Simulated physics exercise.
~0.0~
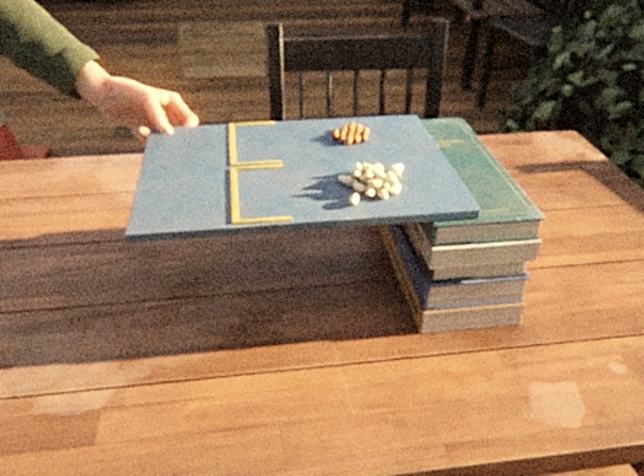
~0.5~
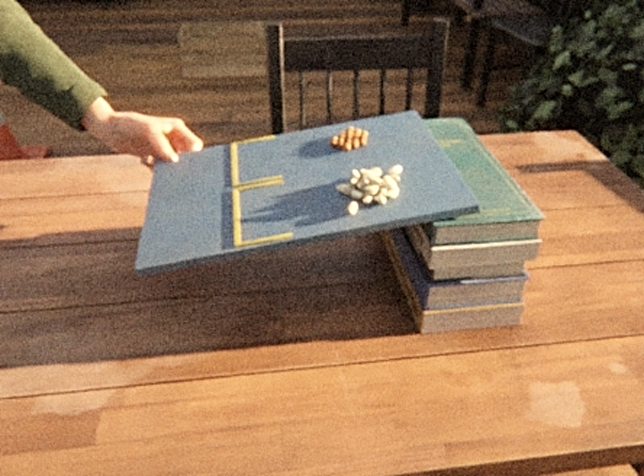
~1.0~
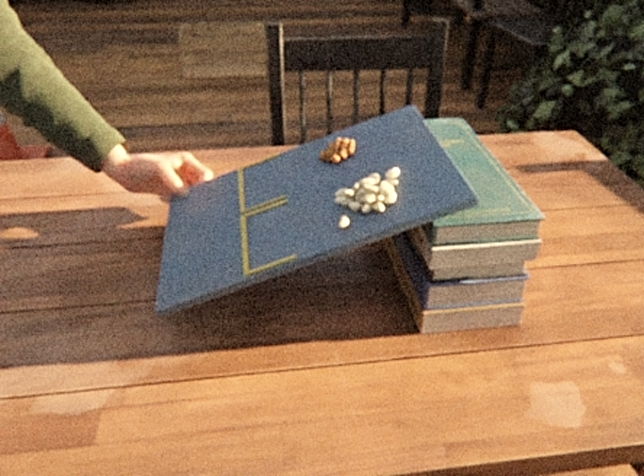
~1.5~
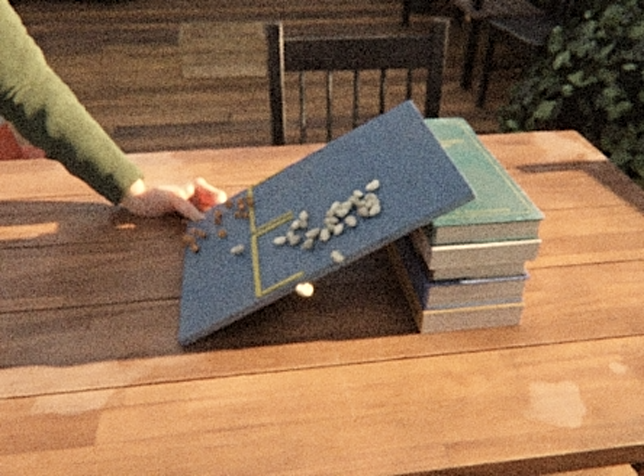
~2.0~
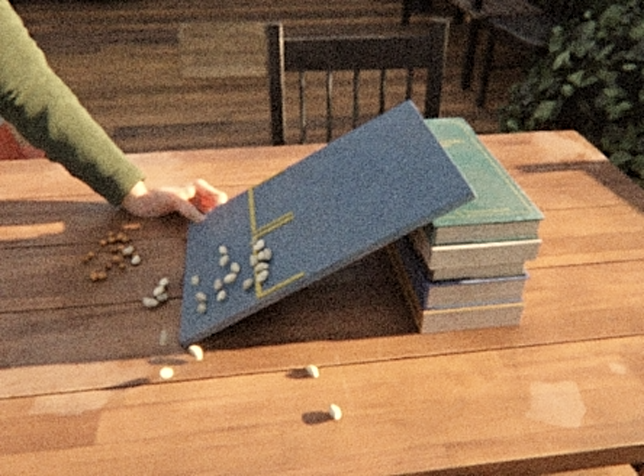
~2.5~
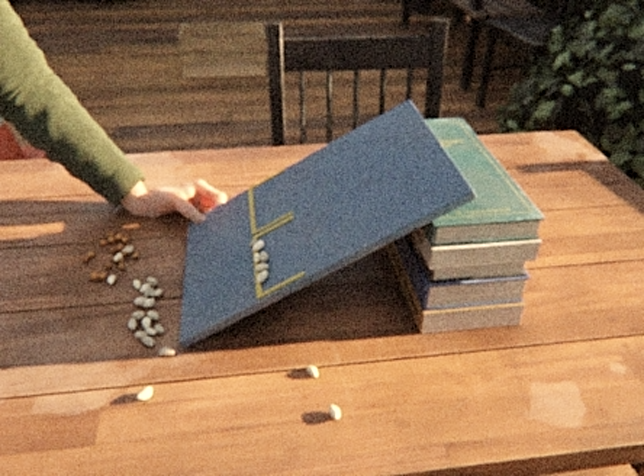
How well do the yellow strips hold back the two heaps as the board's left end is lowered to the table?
Neither strip holds its heap back. The brown pieces all get past and most of the white ones do too, with only a few white ones left resting against the nearer strip.
